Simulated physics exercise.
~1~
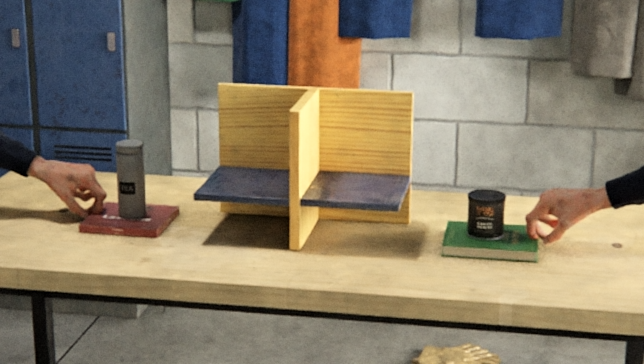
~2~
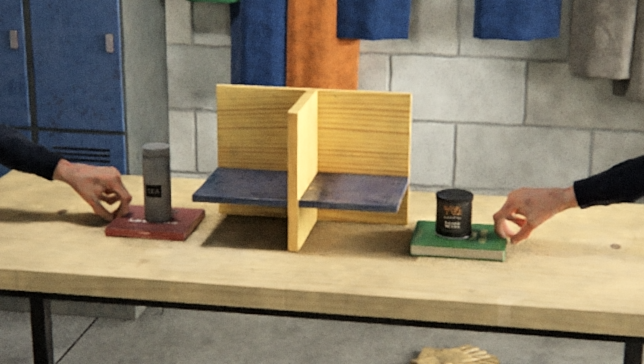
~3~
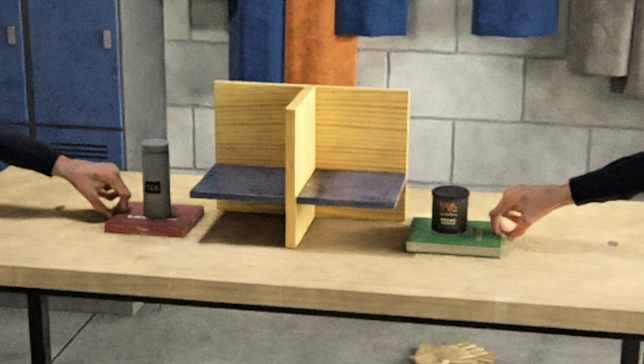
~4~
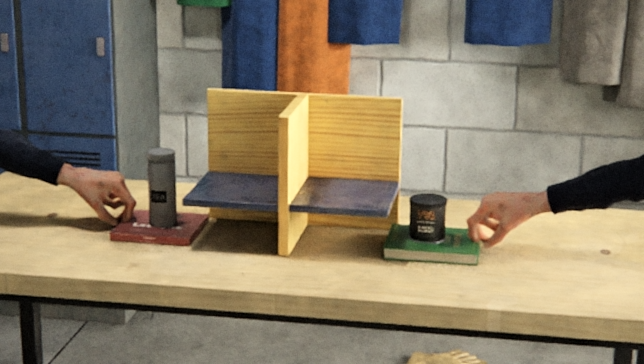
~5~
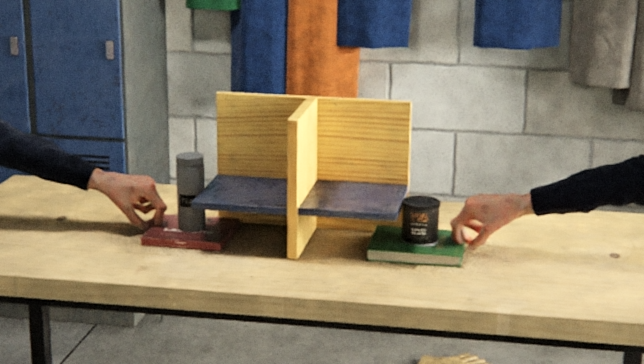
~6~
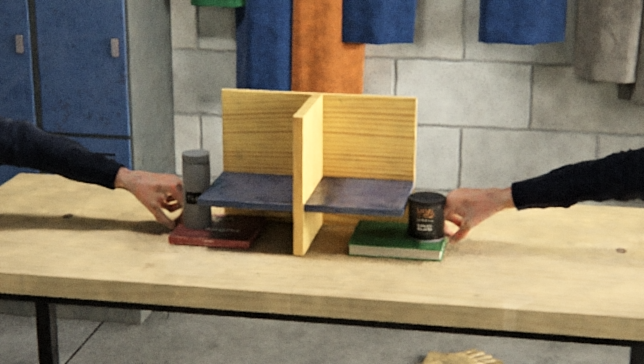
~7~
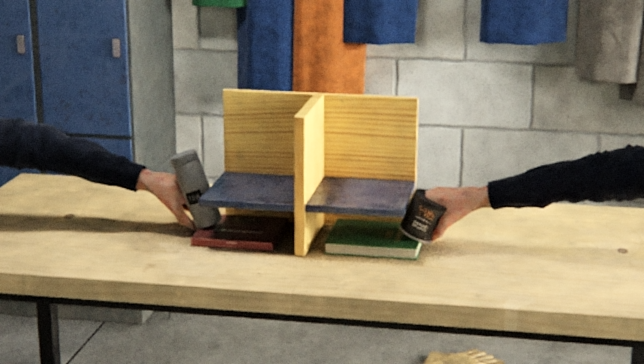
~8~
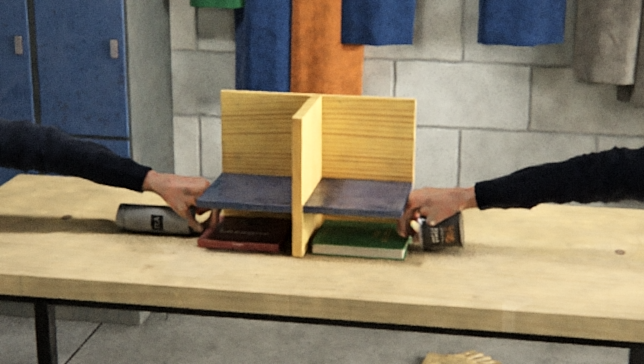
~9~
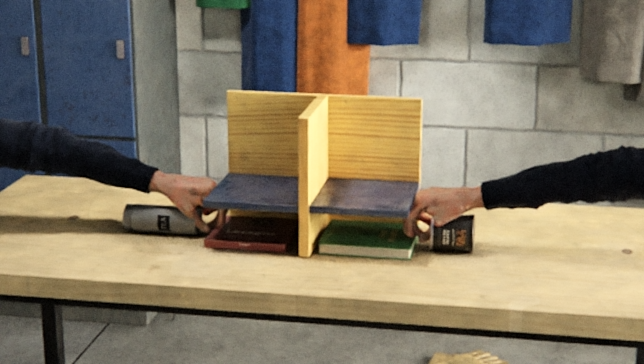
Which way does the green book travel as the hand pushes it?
It moves to the left, sliding in under the shelf on its side of the rack.
